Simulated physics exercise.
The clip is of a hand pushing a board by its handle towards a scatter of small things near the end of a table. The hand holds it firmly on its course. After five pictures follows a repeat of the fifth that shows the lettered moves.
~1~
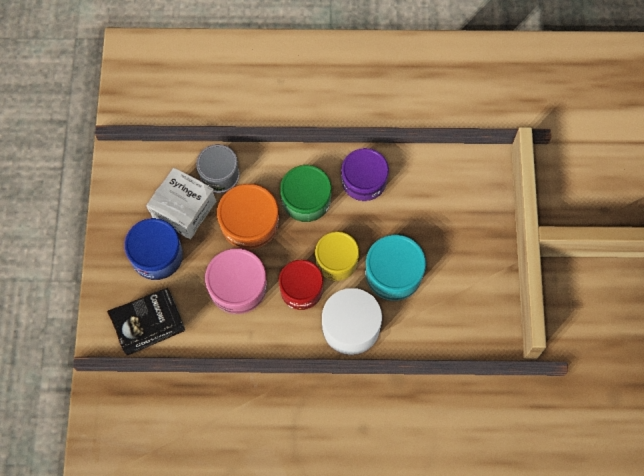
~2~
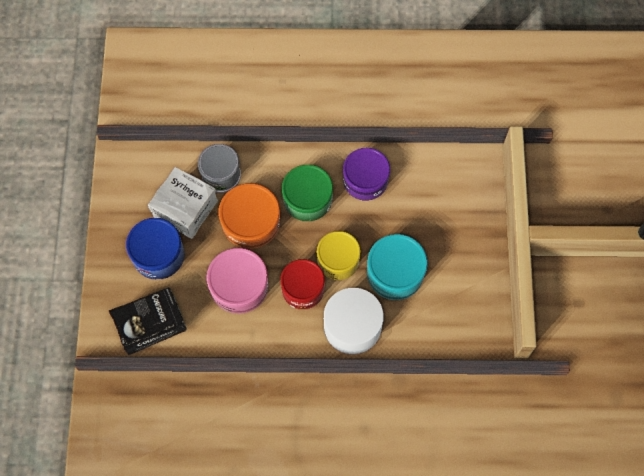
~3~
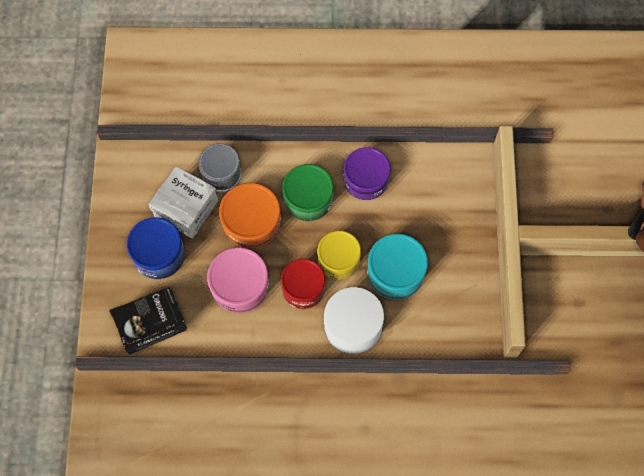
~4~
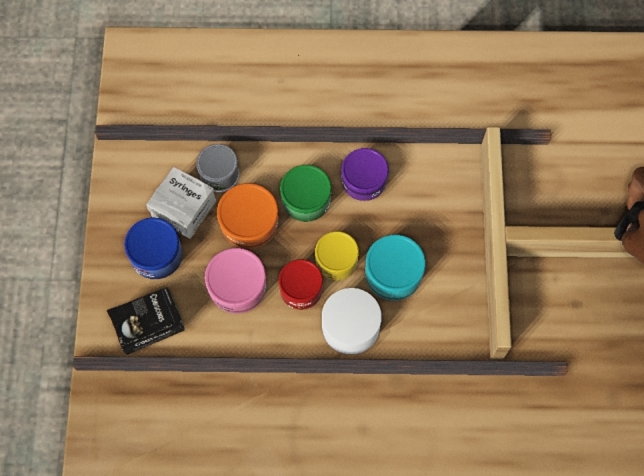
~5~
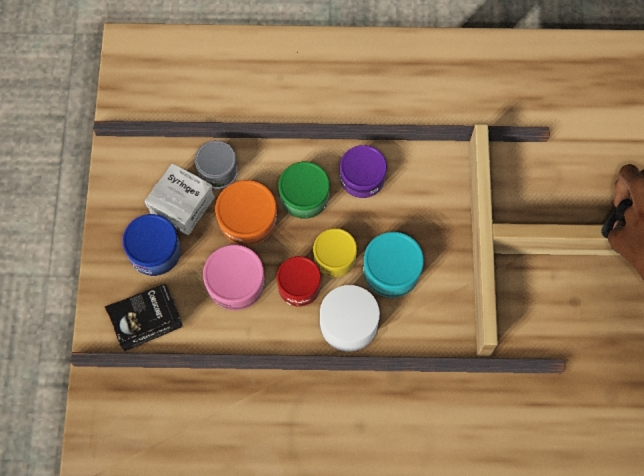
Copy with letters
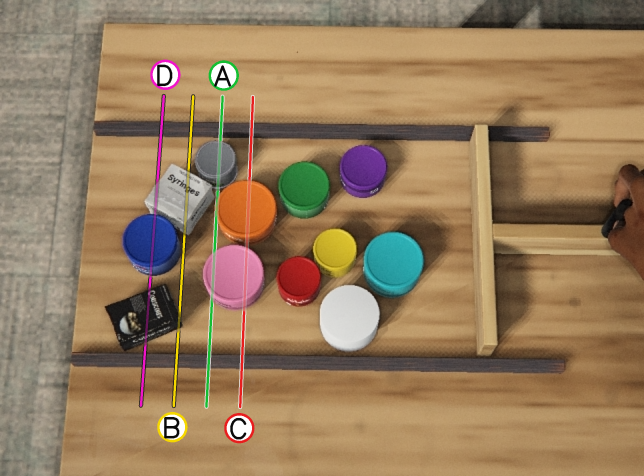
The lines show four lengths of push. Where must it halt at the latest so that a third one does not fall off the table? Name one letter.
No farther than A.
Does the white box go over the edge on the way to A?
Yes.
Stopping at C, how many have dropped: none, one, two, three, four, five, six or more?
In all, none.
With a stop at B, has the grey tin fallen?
By then, no.
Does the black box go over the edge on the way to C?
No.
On the copy, A at (215, 243); B at (184, 243); C at (247, 244); D at (153, 242).
On A. First, board (388, 229); purple jar (356, 172); yellow jar (305, 242).
Then, board (290, 227); blue tub (128, 234); white box (139, 186).
Finally, board (217, 226); white box over the edge; blue tub over the edge; two fallen.
By contrast, B drops three; C is within the limit but short; D drops six.
